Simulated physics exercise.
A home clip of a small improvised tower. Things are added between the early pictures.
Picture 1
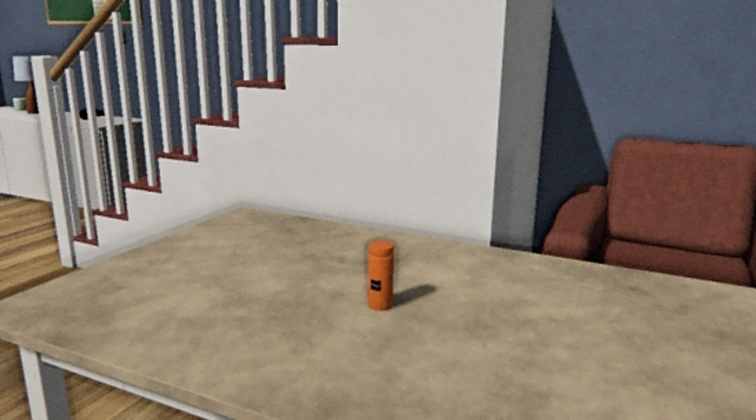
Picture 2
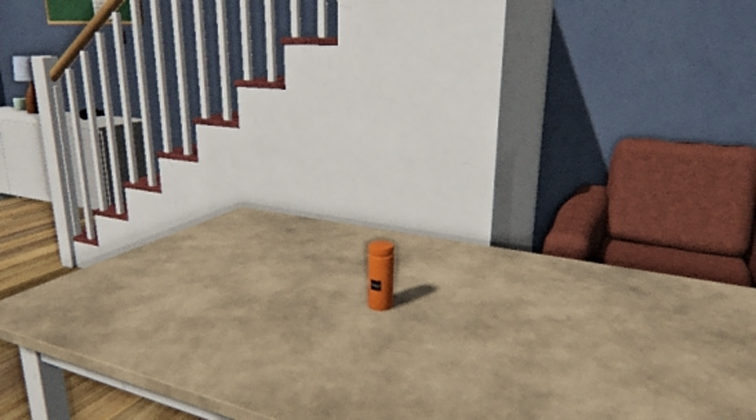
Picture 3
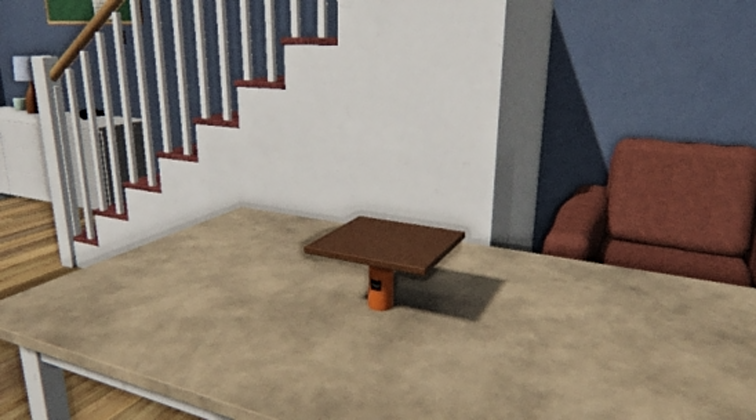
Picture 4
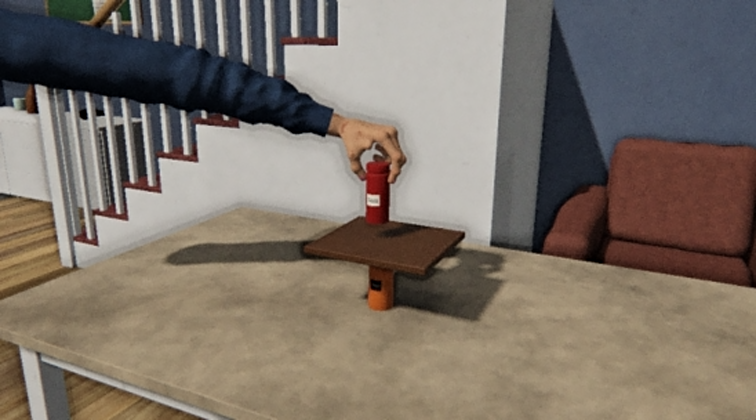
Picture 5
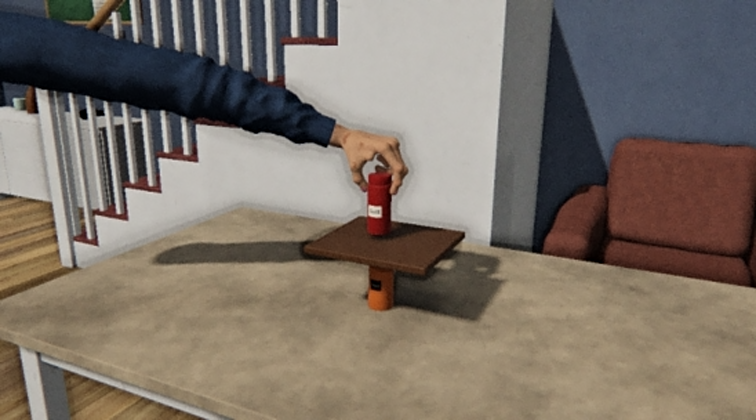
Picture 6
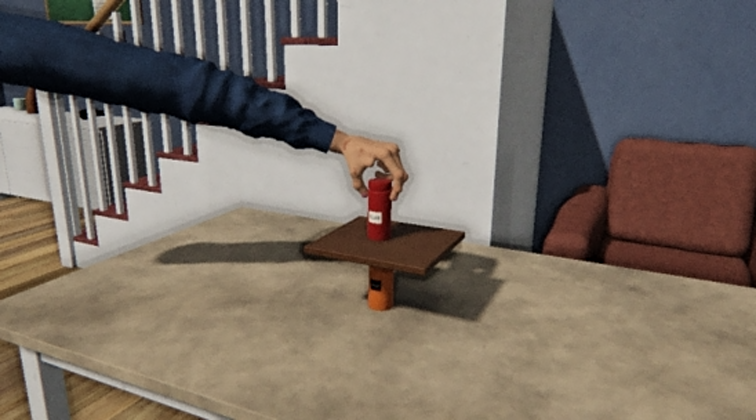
Brown board appearing on top of an orange shaker on a table, then a hand lowering a red shaker onto it.
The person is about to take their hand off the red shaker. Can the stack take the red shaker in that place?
Outcome: The stack stays up.
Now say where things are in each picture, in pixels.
In the first frame, the last thing is not in view yet; orange shaker (381, 276).
In the second frame, the last thing is not in view yet; orange shaker (381, 276).
In the third frame, the last thing is not in view yet; orange shaker (381, 276).
In the fourth frame, coming down; red shaker (378, 192); orange shaker (381, 276).
In the fifth frame, coming down; red shaker (380, 203); orange shaker (381, 276).
In the sixth frame, in place under the hand; red shaker (380, 209); orange shaker (381, 276).
Then, 0.50 s after the last picture, nothing has stirred.
Then, 1.30 s after the last picture, red shaker resting near (380, 209).
At rest, all 3 in place. Seen from the same camera at the end, red shaker near (380, 209). The stack keeps its balance.
